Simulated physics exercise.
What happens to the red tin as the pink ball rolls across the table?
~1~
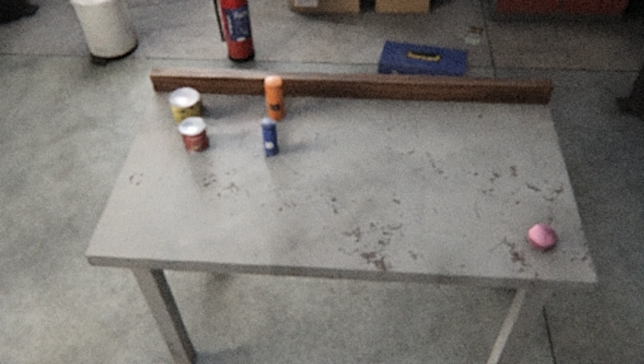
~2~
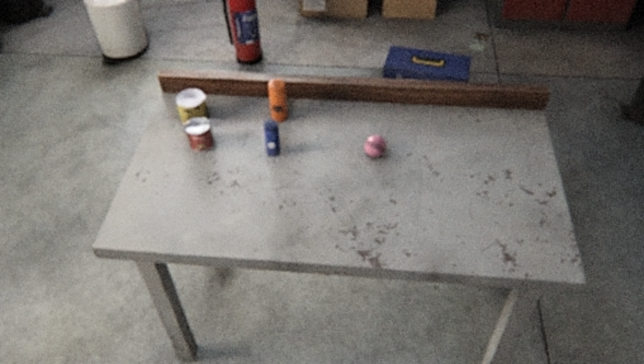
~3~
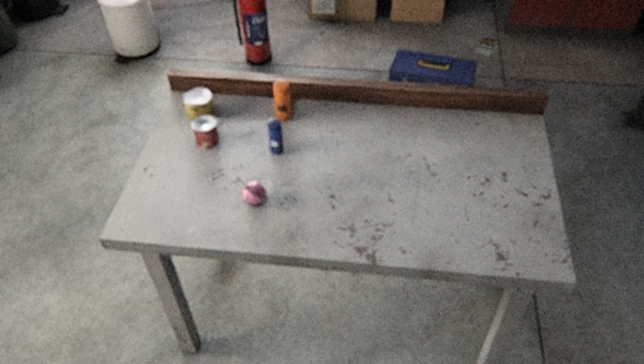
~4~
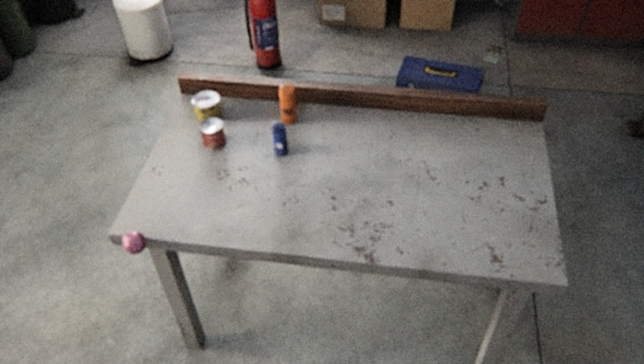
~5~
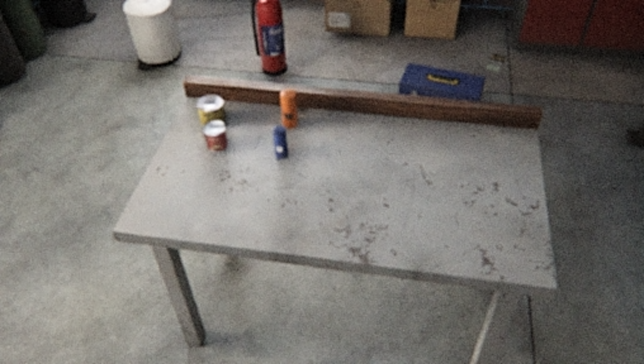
The red tin stays where it is, standing near the yellow tin on the left side of the table.
